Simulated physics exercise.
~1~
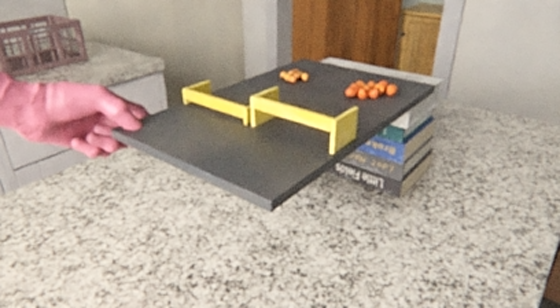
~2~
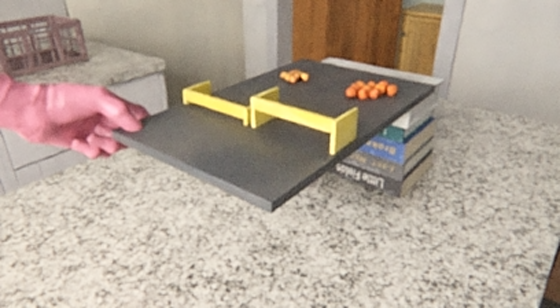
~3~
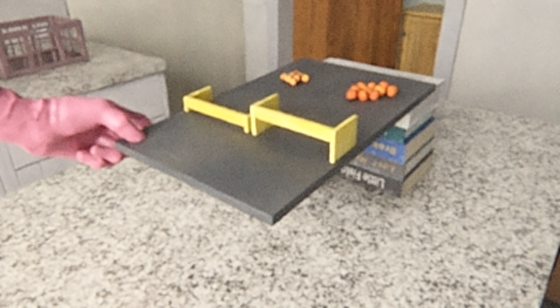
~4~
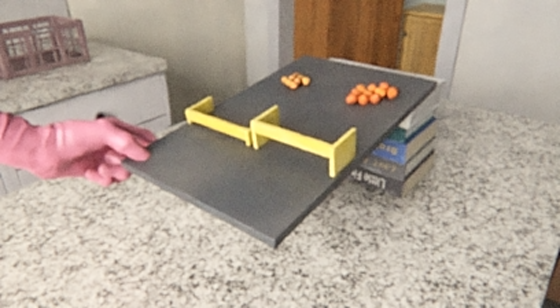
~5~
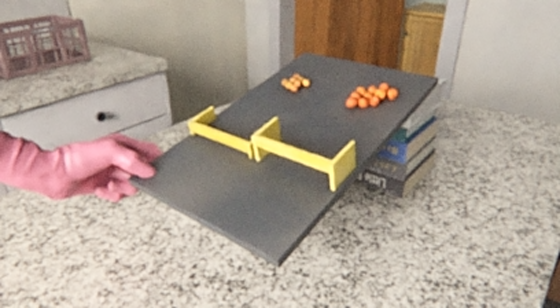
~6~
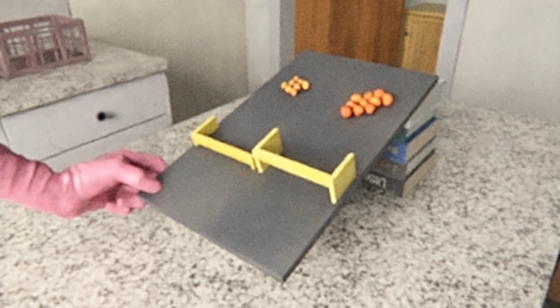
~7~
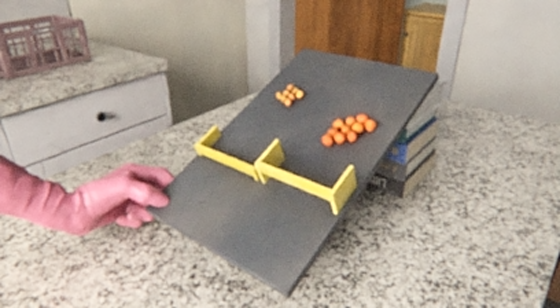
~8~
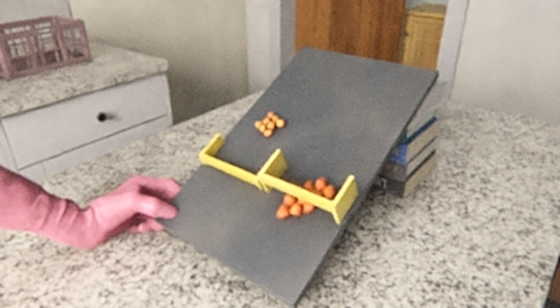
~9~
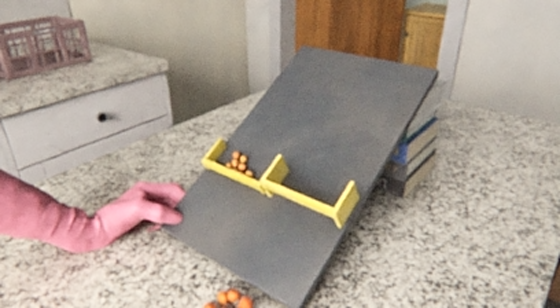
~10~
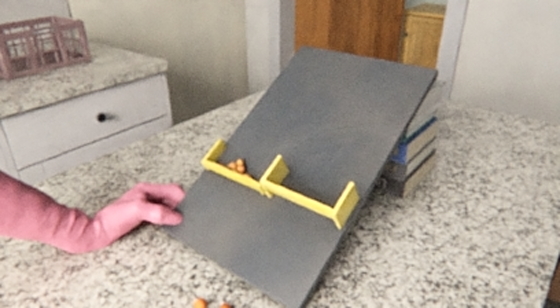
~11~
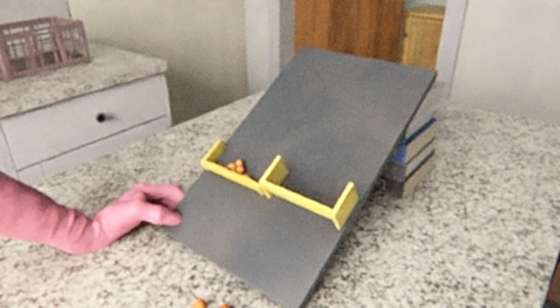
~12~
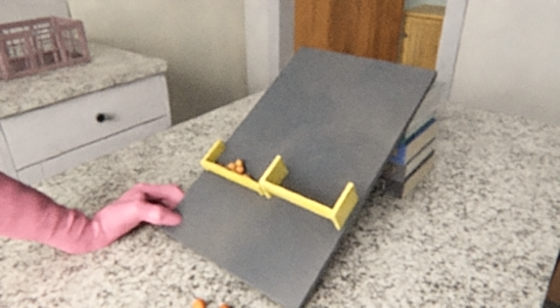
In the video, a hand lowers the free end of a dark board propped on books, tilting it until two piles of small orange objects slide down; the nearer pile passes under its yellow bar onto the counter, while the farther pile stays caught behind its bar.
